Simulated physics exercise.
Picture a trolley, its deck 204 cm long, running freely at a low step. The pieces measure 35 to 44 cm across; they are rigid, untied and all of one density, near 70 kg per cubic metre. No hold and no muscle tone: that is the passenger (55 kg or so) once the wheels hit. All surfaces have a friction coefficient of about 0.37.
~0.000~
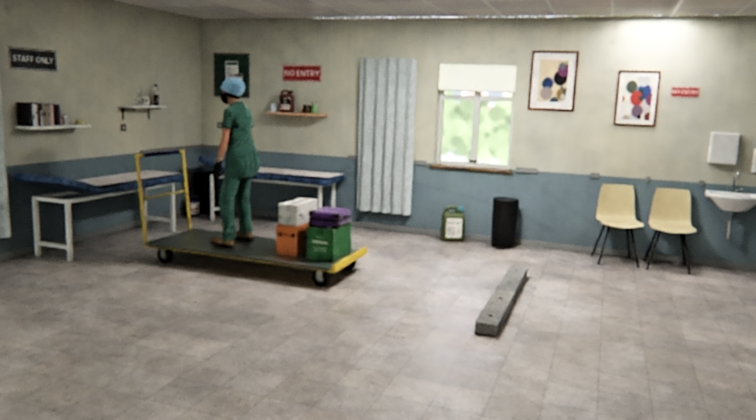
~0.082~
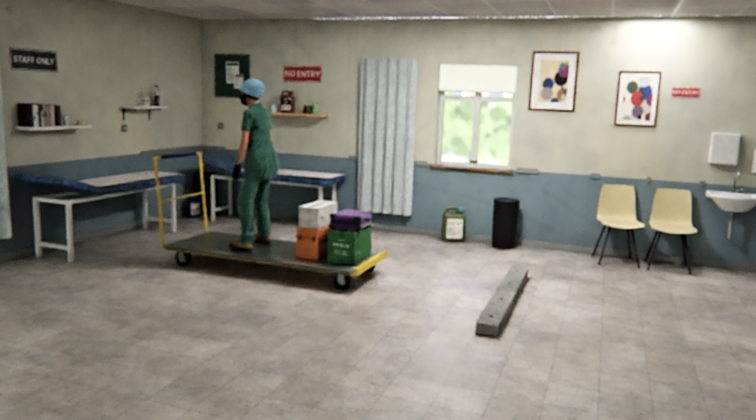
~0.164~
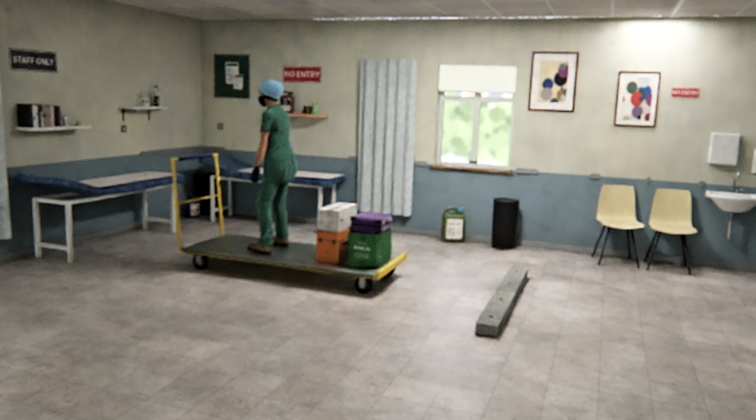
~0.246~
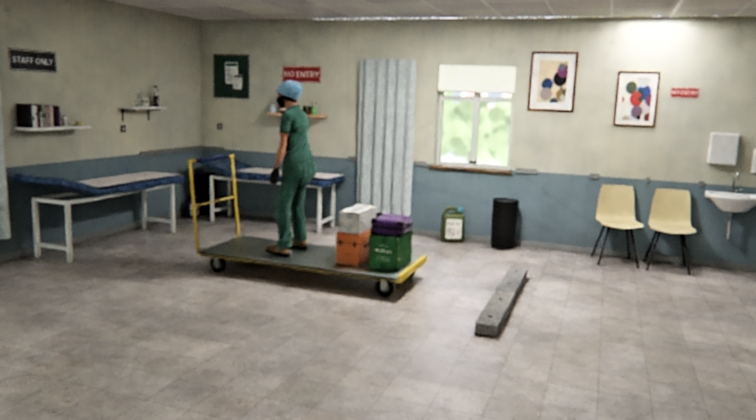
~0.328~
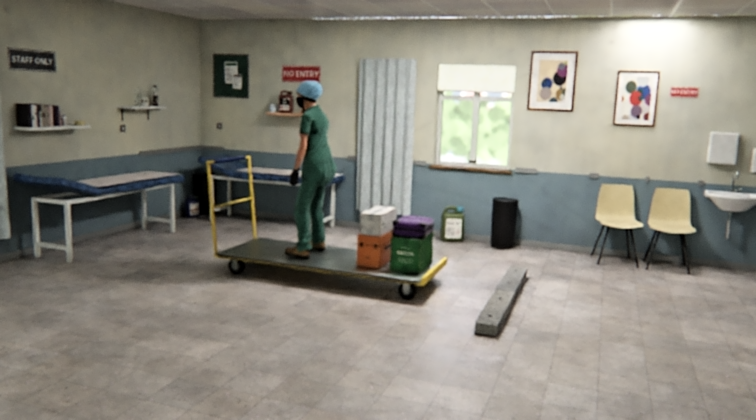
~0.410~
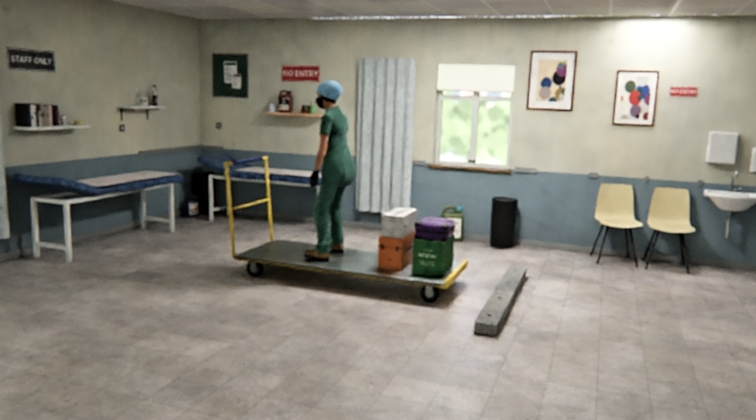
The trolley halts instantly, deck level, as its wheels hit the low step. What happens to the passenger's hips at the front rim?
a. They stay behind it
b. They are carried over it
They are carried over it (b).
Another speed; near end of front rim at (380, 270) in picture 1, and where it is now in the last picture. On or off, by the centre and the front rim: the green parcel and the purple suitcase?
Then the green one is still in place and the purple one is past the rim.
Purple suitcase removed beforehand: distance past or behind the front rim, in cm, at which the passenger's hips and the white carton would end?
Then hips 60 past, white 240 past.
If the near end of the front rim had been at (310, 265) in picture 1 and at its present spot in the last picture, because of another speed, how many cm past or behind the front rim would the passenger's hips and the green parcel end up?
Hips: 50 cm past; green: 60 cm past.
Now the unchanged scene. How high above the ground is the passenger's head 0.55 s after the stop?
The head is some 100 cm up.
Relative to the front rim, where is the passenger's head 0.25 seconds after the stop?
The head is roughly 70 cm back from the front rim.
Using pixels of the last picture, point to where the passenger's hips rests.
Around (558, 270).
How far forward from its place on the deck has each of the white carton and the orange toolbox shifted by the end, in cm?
Forward shift in cm: White 135, orange 45.
Impact comes at 0.57 s.
After 0.82 s the passenger's hips are 52 cm behind the rim, near (451, 205) in the last picture's view.
After 1.12 s the passenger's hips are 22 cm behind the rim, near (483, 231) in the last picture's view.
After 1.57 s the passenger's hips are 2 cm past the rim, near (511, 232) in the last picture's view.
Final state at 4.0 s, past the rim, green parcel, white carton, purple suitcase and the passenger's hips; behind it, orange toolbox.
